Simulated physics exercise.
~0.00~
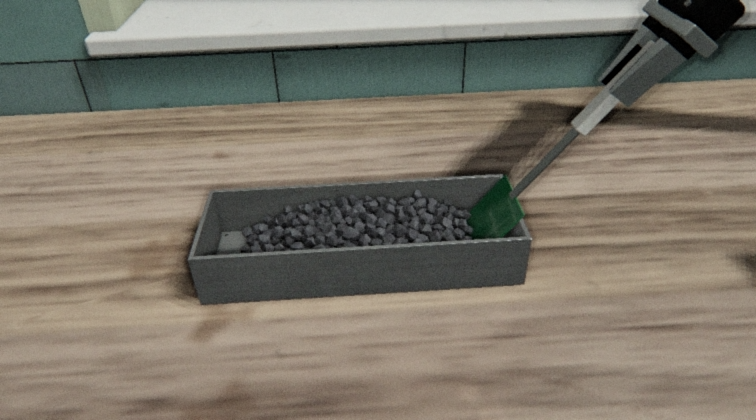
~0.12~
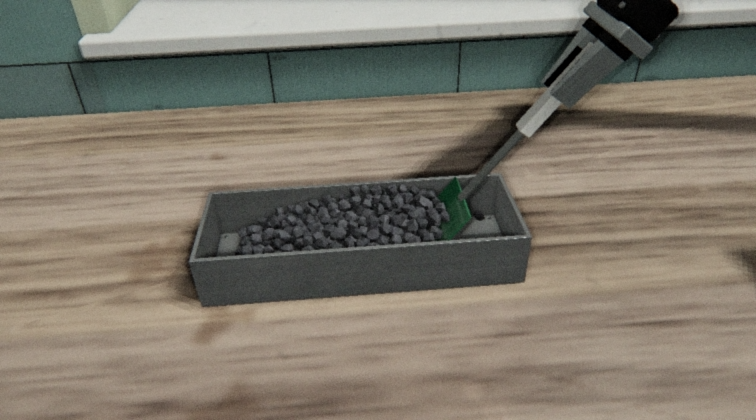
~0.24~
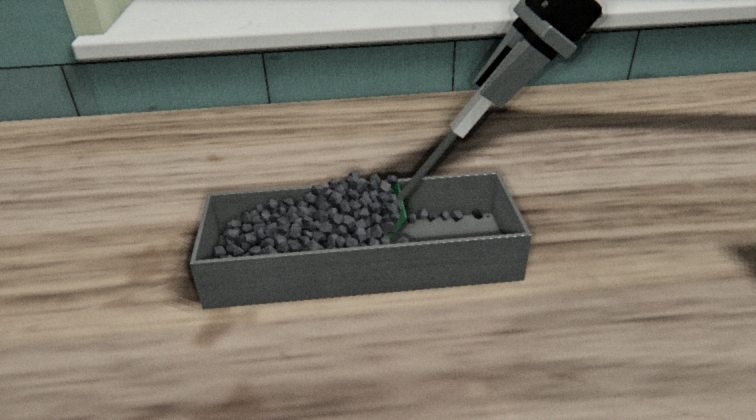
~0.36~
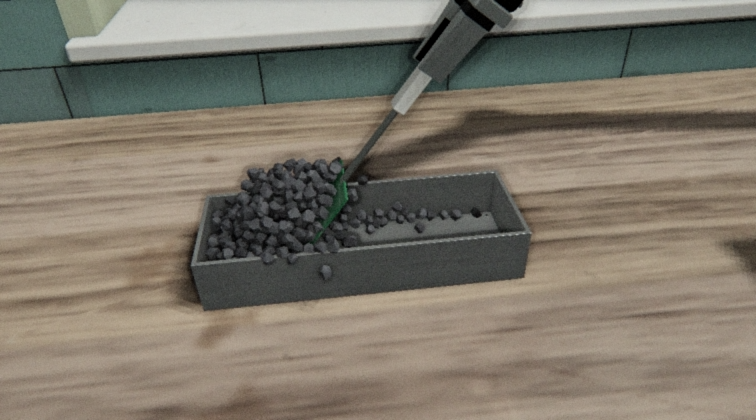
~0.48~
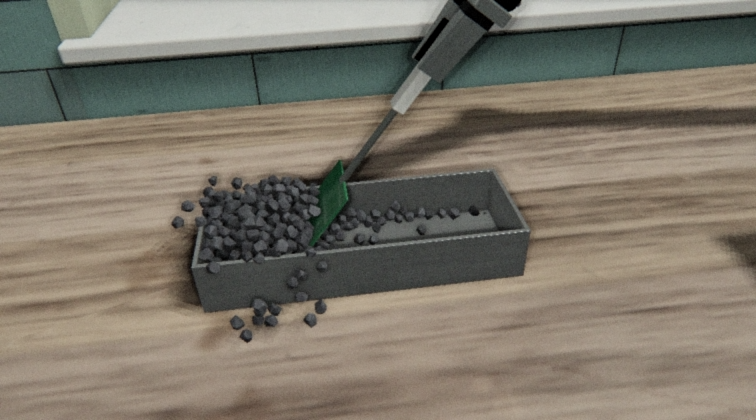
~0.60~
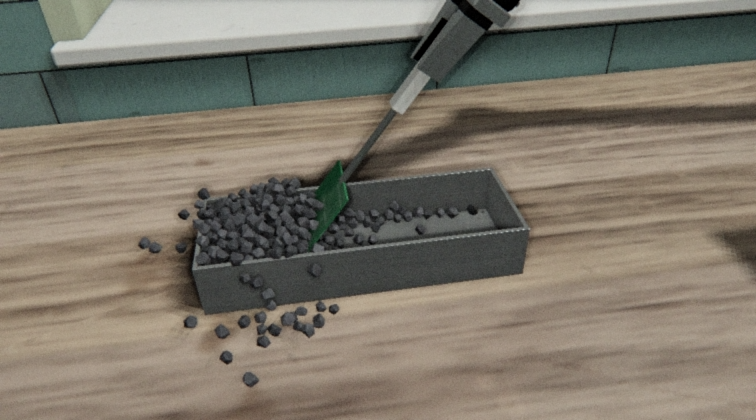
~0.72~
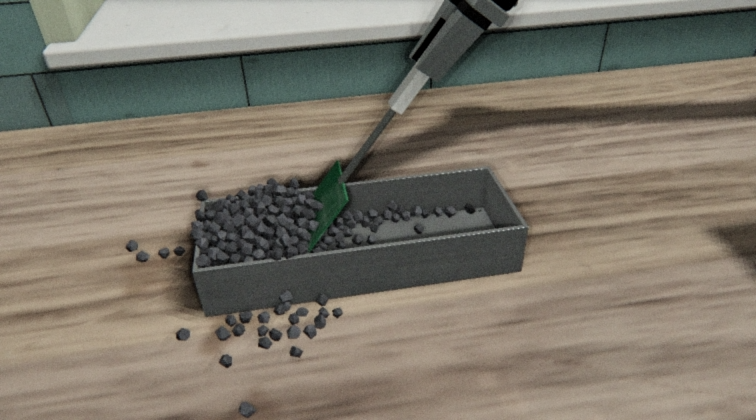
On a wooden tabletop, a robotic arm's green spatula pushes dark pebbles left along a grey tin, spilling some over the edges.
